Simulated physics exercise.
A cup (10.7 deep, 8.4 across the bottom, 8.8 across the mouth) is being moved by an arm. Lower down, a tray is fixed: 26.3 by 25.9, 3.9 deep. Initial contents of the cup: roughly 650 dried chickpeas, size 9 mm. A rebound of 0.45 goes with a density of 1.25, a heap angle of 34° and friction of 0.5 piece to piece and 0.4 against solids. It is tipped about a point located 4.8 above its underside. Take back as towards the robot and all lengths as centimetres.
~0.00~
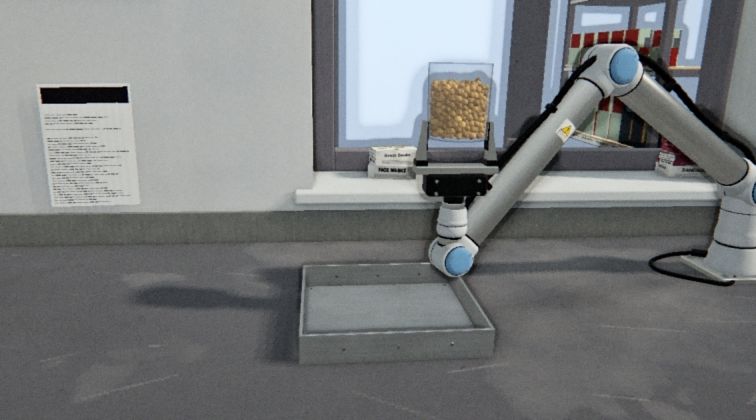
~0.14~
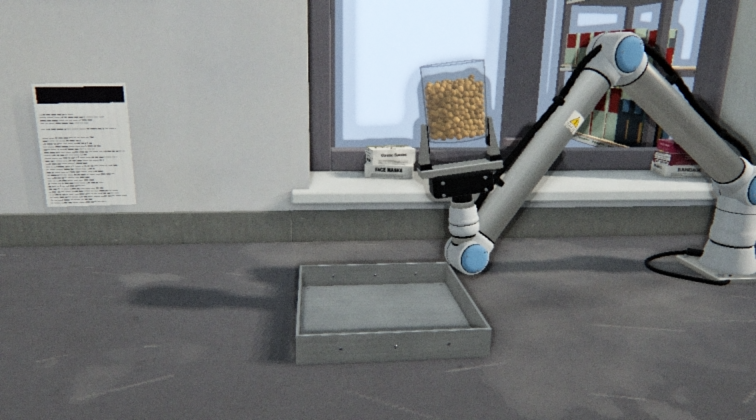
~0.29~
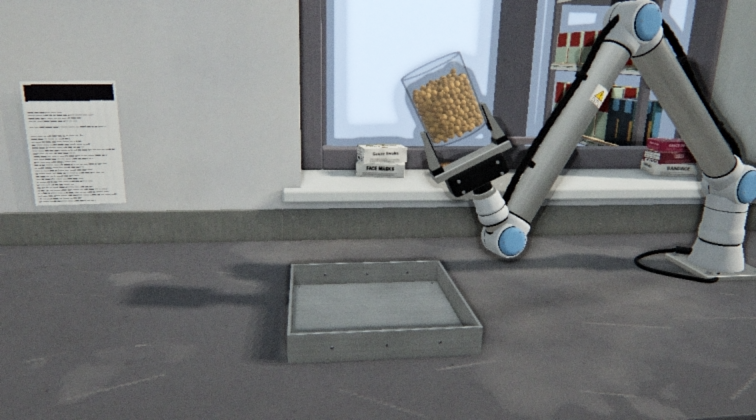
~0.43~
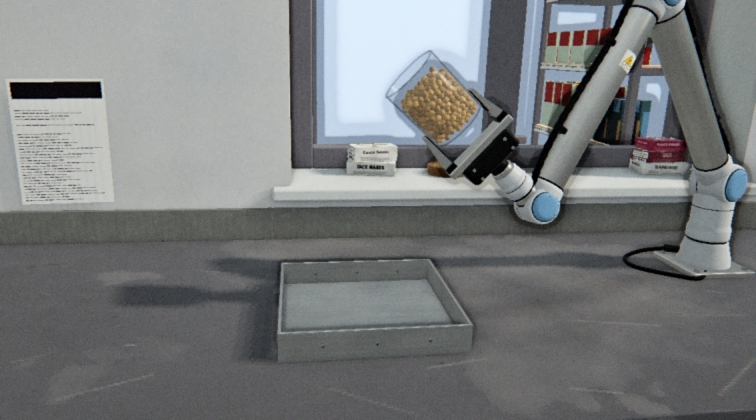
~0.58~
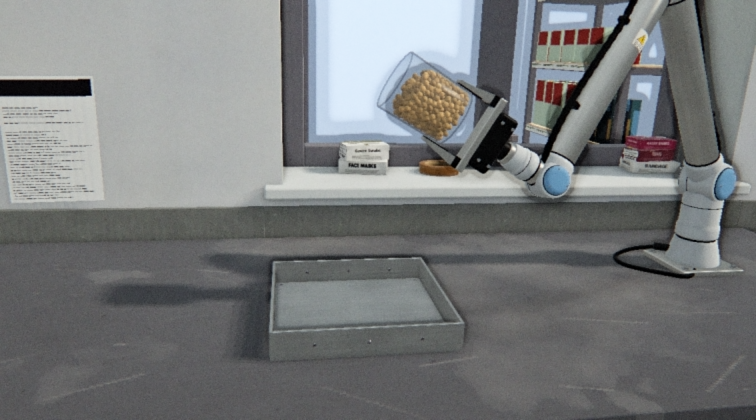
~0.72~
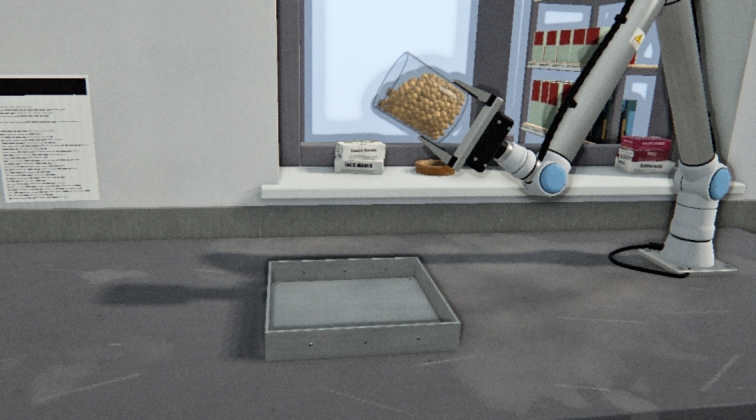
A robot arm tilted a clear container of chickpeas well over to the left above a shallow, empty gray tray, while the view drifted slightly to the right and the chickpeas stayed inside.
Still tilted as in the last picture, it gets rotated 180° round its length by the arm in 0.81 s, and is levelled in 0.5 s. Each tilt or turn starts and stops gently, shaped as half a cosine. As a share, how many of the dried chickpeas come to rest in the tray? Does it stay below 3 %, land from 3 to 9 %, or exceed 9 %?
It stays below 3 %.
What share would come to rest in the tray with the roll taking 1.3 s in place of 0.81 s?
Then about 0 per cent.
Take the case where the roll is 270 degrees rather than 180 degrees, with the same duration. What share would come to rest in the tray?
I'd expect some 0 per cent.
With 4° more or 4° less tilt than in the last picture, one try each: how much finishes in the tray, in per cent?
The first try gives around 0 percent, the second around 0 percent.
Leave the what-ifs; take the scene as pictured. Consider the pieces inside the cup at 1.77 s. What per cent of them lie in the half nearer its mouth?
About 35 percent is in the half nearer the mouth.
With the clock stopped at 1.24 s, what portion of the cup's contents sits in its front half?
Some 55 percent of the contents is nearer the viewer than the centre line.
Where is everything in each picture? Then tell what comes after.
The cup middle at (459, 102), upright; upper third of the load around (460, 92), from x 430 to 485, top at y 80; 649 in the cup, in the first frame.
The cup middle at (455, 102), tipped 8°; upper third of the load around (456, 92), from x 425 to 485, top at y 80, in the second frame.
The cup middle at (445, 101), tipped 27°; upper third of the load around (448, 91), from x 415 to 480, top at y 70, in the third frame.
The cup middle at (434, 101), tipped 47°; upper third of the load around (439, 90), from x 405 to 475, top at y 70, in the fourth frame.
The cup middle at (426, 100), tipped 59°; upper third of the load around (431, 89), from x 395 to 465, top at y 75, in the fifth frame.
The cup middle at (422, 100), tipped 60°; upper third of the load around (427, 90), from x 380 to 460, top at y 75; 649 in the cup, in the sixth frame.
After 1.24 s, tipped 60°, highest piece 38 above the table; 649 in the cup.
After 1.77 s, tipped 32°, highest piece 38 above the table; 645 in the cup, 4 in the tray.
After 2.23 s, upright, highest piece 39 above the table; 645 in the cup, 3 in the tray, 1 on the table or floor.
After 2.93 s, upright, highest piece 39 above the table; 645 in the cup, 3 in the tray, 1 on the table or floor.
In the end, 645 in the cup, 3 in the tray, 1 on the table or floor. That is 0 % in the tray.
